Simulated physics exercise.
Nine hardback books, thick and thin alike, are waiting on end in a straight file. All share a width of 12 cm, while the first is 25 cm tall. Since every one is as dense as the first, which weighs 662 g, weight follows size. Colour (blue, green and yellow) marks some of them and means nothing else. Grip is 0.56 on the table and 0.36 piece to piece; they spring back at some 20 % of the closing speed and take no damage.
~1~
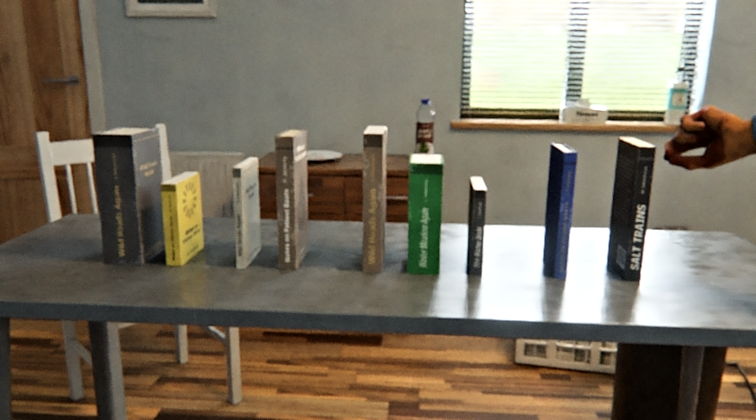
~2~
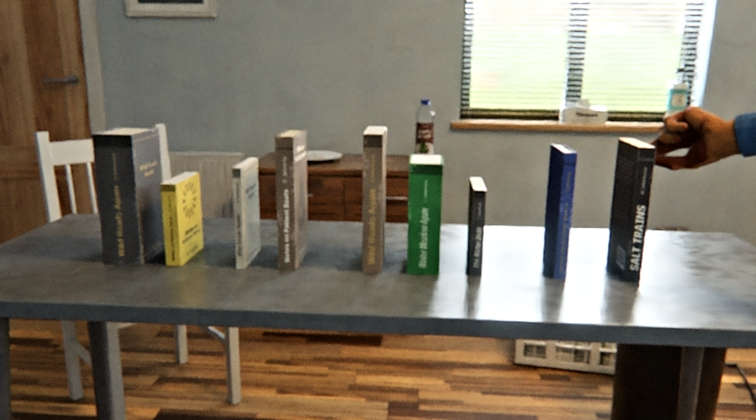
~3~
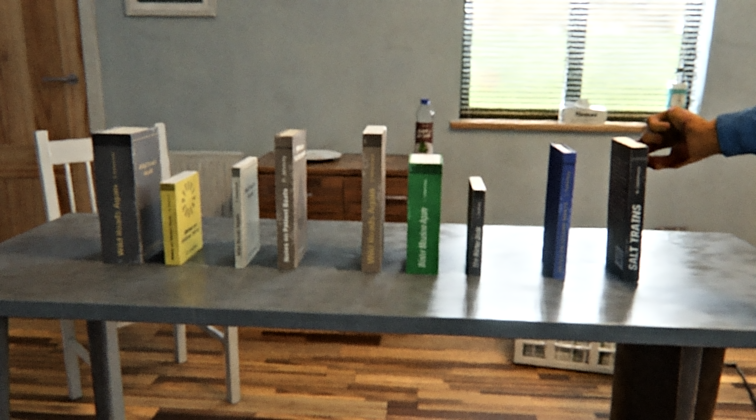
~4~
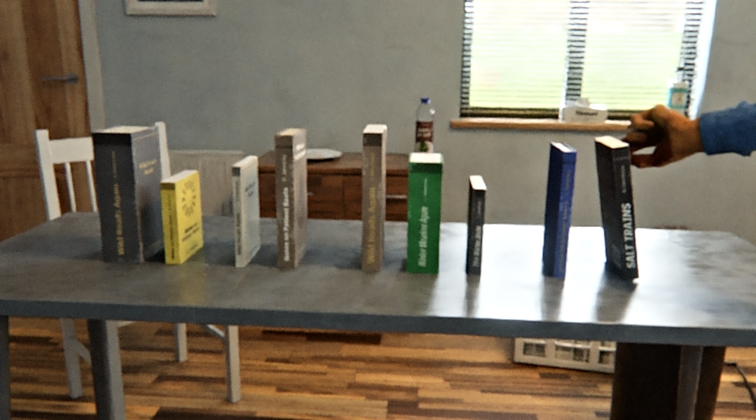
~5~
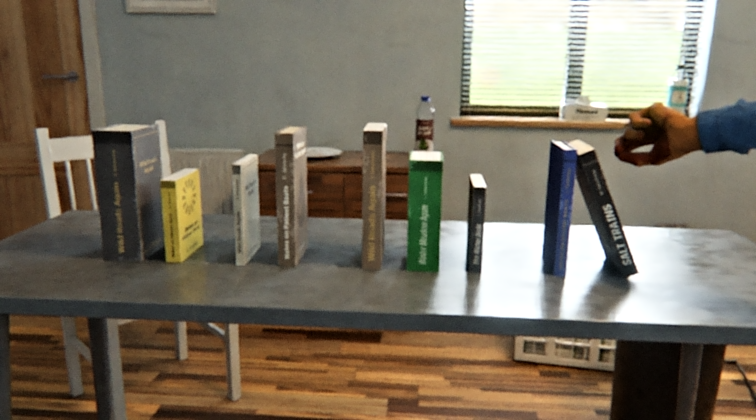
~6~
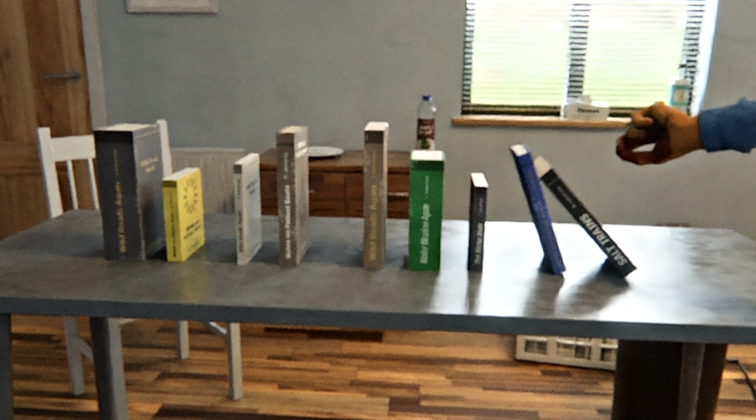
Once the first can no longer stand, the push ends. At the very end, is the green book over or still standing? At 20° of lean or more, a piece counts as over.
At the very end the green book is over.
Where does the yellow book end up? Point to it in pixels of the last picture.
Its centre ends up near pixel (145, 225) in the last picture.
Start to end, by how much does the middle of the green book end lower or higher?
It finishes some 5 cm lower than at the start.
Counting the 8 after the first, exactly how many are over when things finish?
8.
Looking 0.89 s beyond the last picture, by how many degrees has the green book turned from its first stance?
It's at some 60 degrees.
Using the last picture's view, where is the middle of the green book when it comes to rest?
End point, last view: About (364, 221).
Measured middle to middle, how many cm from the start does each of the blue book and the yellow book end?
Moved: Blue 10, yellow 10.
Then, 0.19 s later than the last frame, 2 of the 8 other books over; green book tilted 9°; blue book tilted 56°.
Then, 0.55 s later than the last frame, 5 of the 8 other books over; green book tilted 54°; blue book tilted 72°.
Then, 0.89 s later than the last frame, 8 of the 8 other books over; green book tilted 62°; blue book tilted 74°.
When it is over, 8 of the 8 other books over; green book tilted 62°; blue book tilted 74°; yellow book tilted 58°. Not one is left standing. In pixels of the last frame, middles, green book near (364, 221), blue book near (492, 241).
